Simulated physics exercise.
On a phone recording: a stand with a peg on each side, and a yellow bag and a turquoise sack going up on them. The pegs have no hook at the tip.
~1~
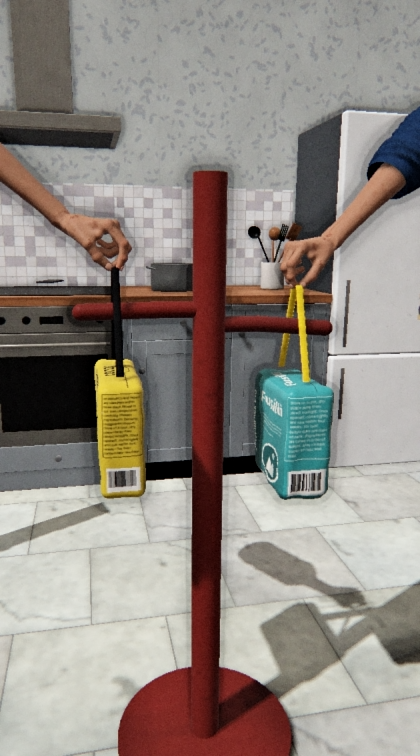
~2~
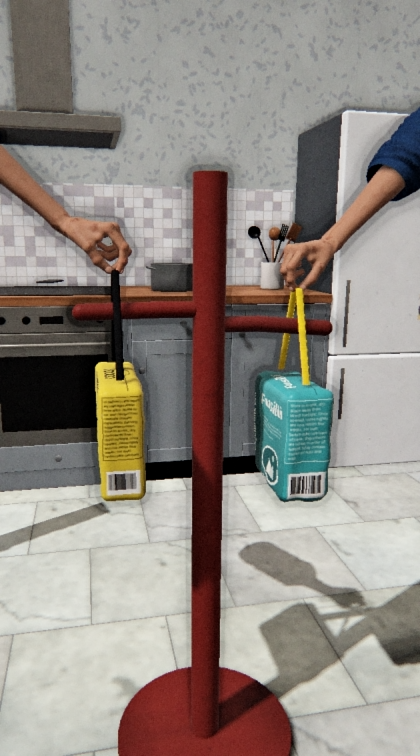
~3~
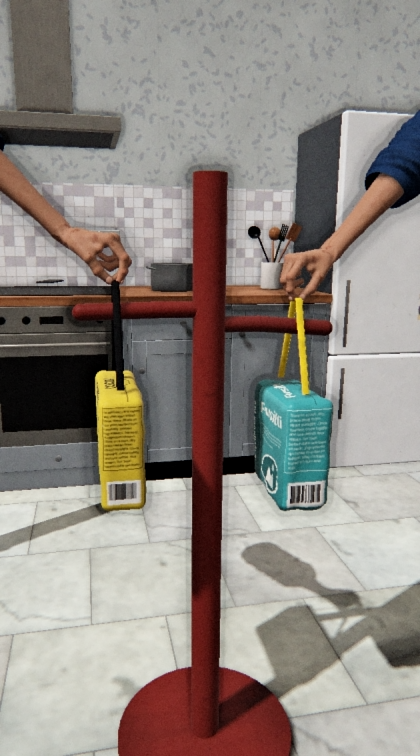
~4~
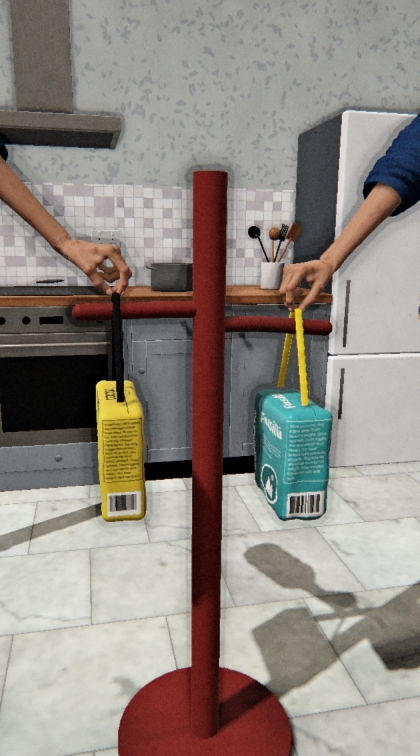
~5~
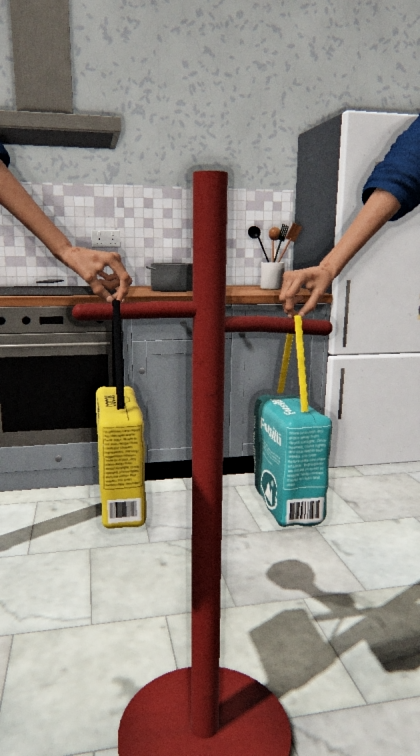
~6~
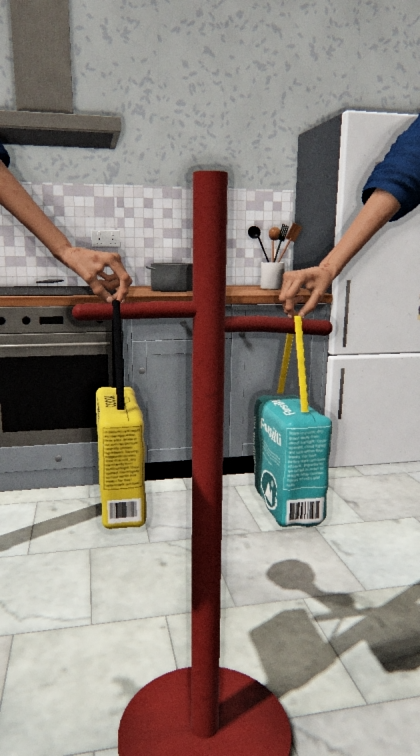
In a kitchen, two hands held a yellow bag and a turquoise sack by their straps beside the pegs of a red stand, and slowly lowered both a short way.
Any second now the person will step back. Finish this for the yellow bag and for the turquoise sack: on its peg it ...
The yellow bag stays; the turquoise sack stays.
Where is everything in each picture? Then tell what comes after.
Yellow bag (119, 423); turquoise sack (291, 431); left peg tip (81, 313); right peg tip (325, 328), in the first frame.
Yellow bag (119, 426); turquoise sack (291, 433), in the second frame.
Yellow bag (119, 435); turquoise sack (290, 442), in the third frame.
Yellow bag (120, 446); turquoise sack (290, 451), in the fourth frame.
Yellow bag (120, 452); turquoise sack (289, 457), in the fifth frame.
Yellow bag (120, 453); turquoise sack (289, 457); left peg tip (81, 313), about level; right peg tip (325, 328), about level, in the sixth frame.
Then, 0.28 s later than the last view, yellow bag hanging from its loop near (120, 454); turquoise sack hanging from its loop near (290, 458).
Then, 0.58 s later than the last view, yellow bag hanging from its loop near (119, 455); turquoise sack hanging from its loop near (293, 460).
Finally, yellow bag hanging from its loop near (119, 455); turquoise sack hanging from its loop near (293, 459). The yellow bag remains on its peg and the turquoise sack stays hanging.
